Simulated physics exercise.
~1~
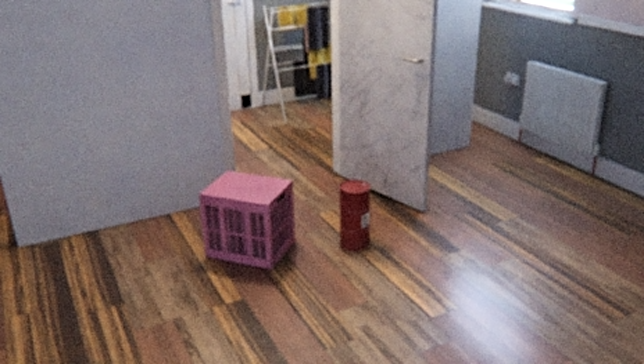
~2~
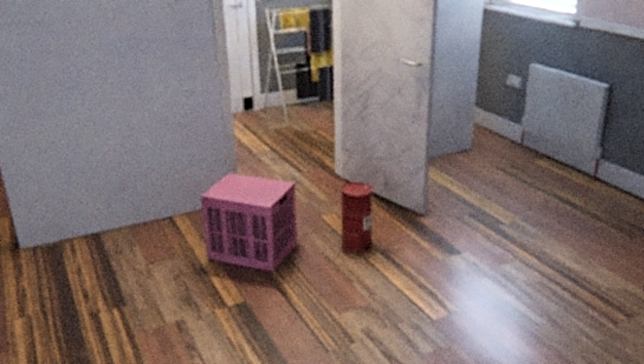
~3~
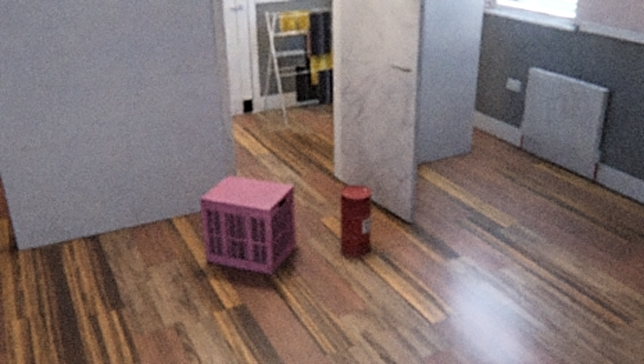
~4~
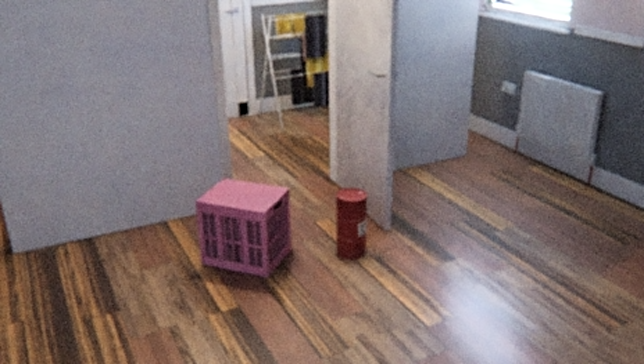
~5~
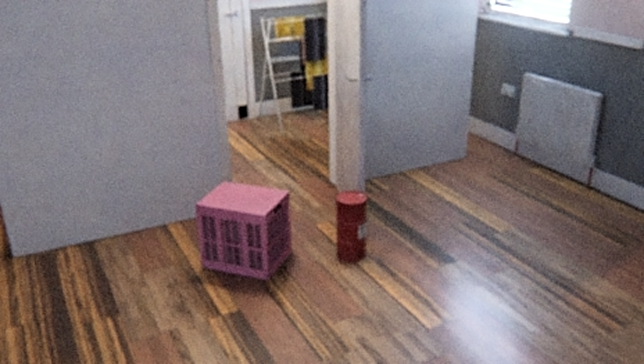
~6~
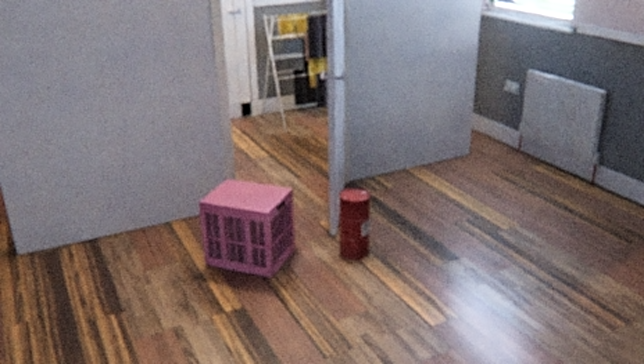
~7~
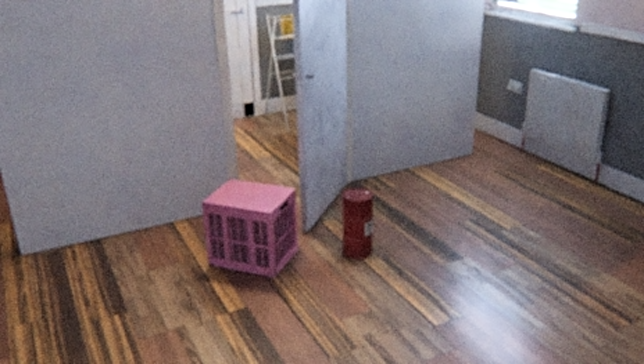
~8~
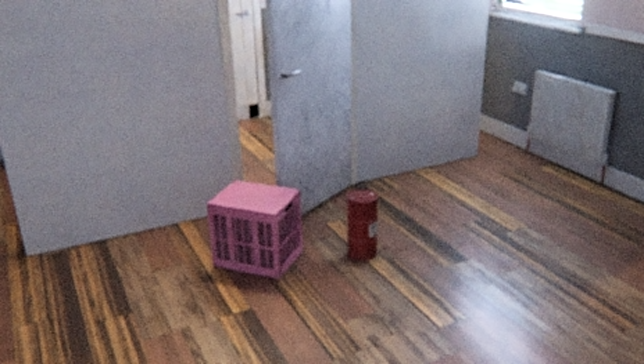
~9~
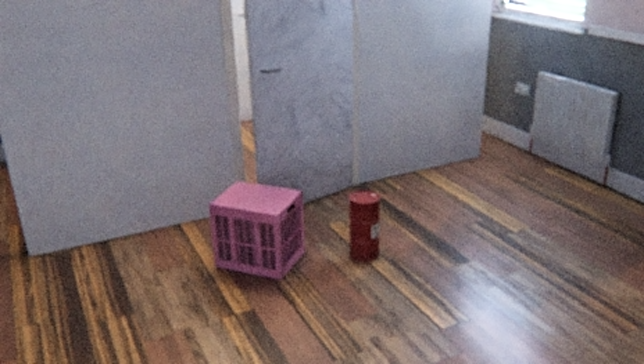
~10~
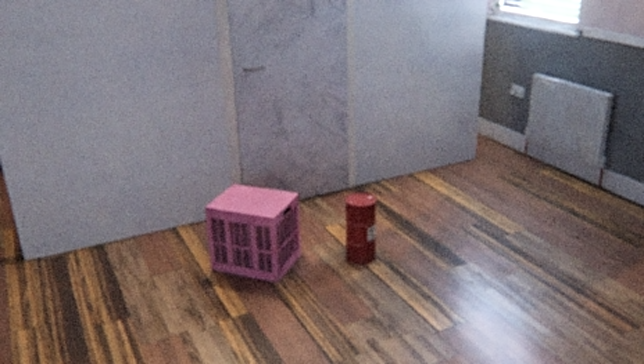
A pale marbled door stands wide open in a light grey partition wall, seen from slightly above by a gently swaying camera in a room with striped wooden flooring. A pink, crate-like chest sits left of centre in front of the opening, with a red canister to its right, while a clothes rack shows through the gap and a flat panel stands by the dark wall at right. The door swings steadily leftward, passing behind both objects without disturbing them. The gap narrows, hiding the rack, until the door rests shut, flush with the wall.
